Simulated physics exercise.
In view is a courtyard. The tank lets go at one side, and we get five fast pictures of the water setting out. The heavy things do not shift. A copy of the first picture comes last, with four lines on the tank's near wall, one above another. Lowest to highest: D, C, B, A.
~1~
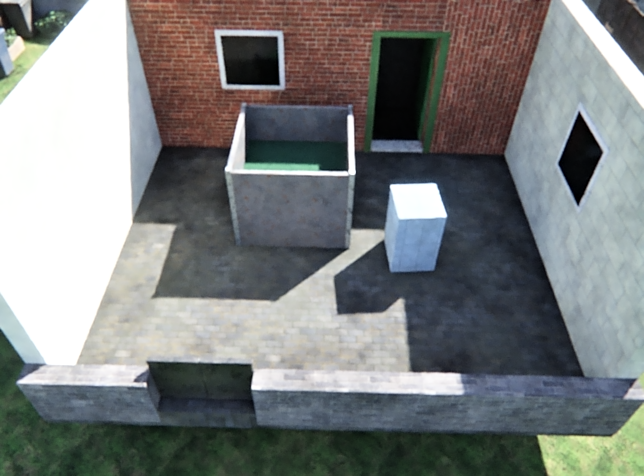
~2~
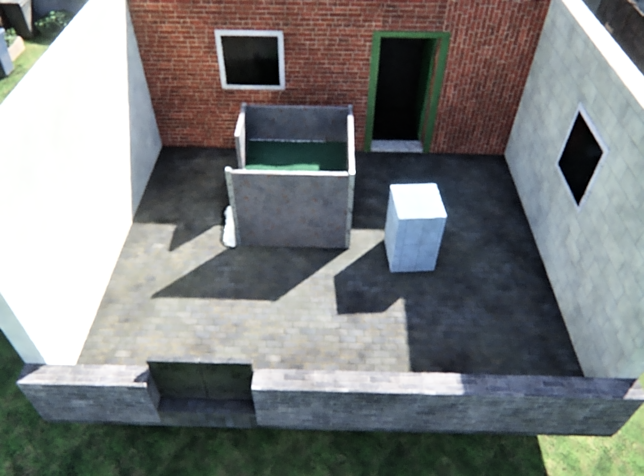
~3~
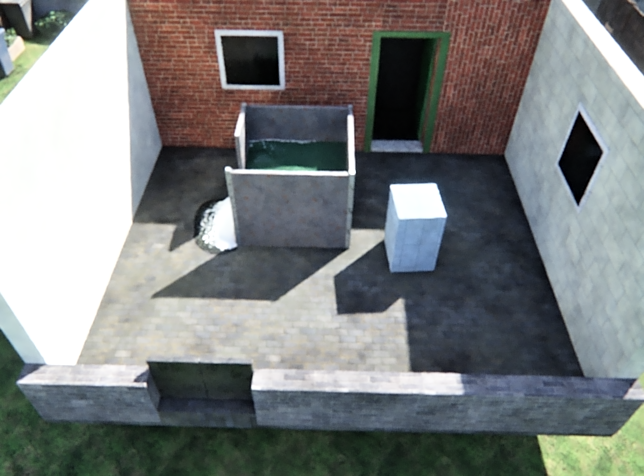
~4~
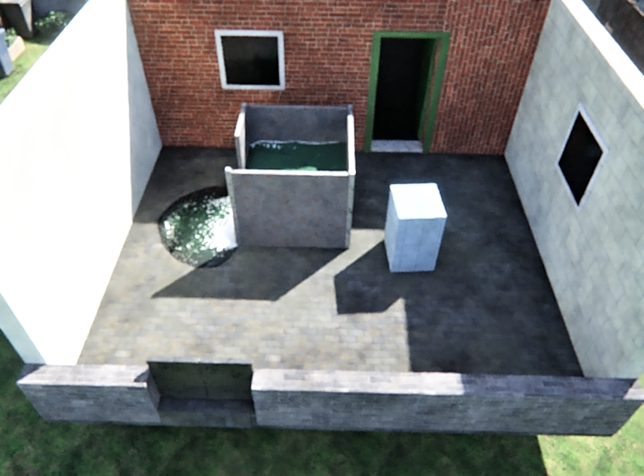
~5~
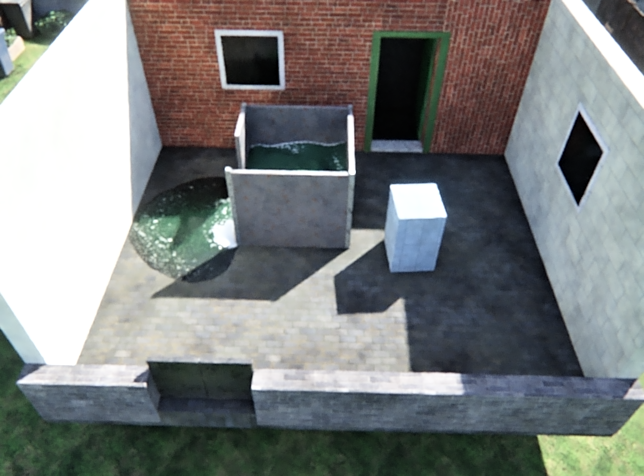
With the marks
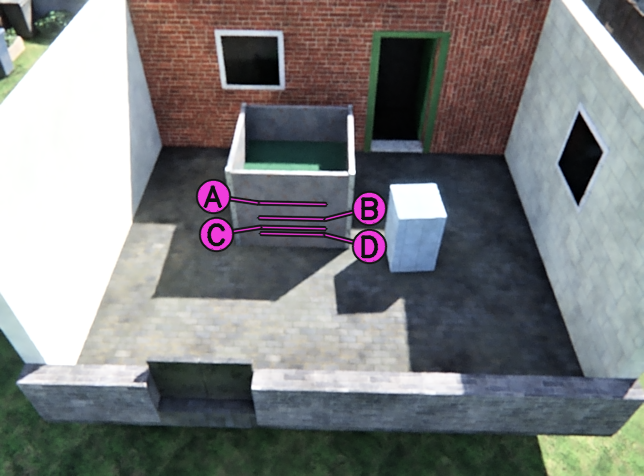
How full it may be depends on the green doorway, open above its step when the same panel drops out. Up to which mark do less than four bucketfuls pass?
That is level A.
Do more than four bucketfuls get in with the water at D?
No.
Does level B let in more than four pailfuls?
No.
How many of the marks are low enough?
All of them.
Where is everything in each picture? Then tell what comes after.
Water in the tank at rest, its middle at (295, 170); foot of the green doorway at (396, 152); shut gate at (202, 365), in the first picture.
In the second picture, 1 % of the ground under water, visible out to (226, 237).
In the third picture, 3 % of the ground under water, visible out to (210, 204).
In the fourth picture, 6 % of the ground under water, visible out to (167, 216).
In the fifth picture, 10 % of the ground under water, visible out to (132, 223).
In magenta, A at (291, 203); B at (292, 218); C at (292, 228); D at (293, 234); from the bottom up D, C, B, A.
With A, a splash gets over, under a bucket.
With B, nothing gets over.
With C, nothing gets over.
With D, nothing gets over.
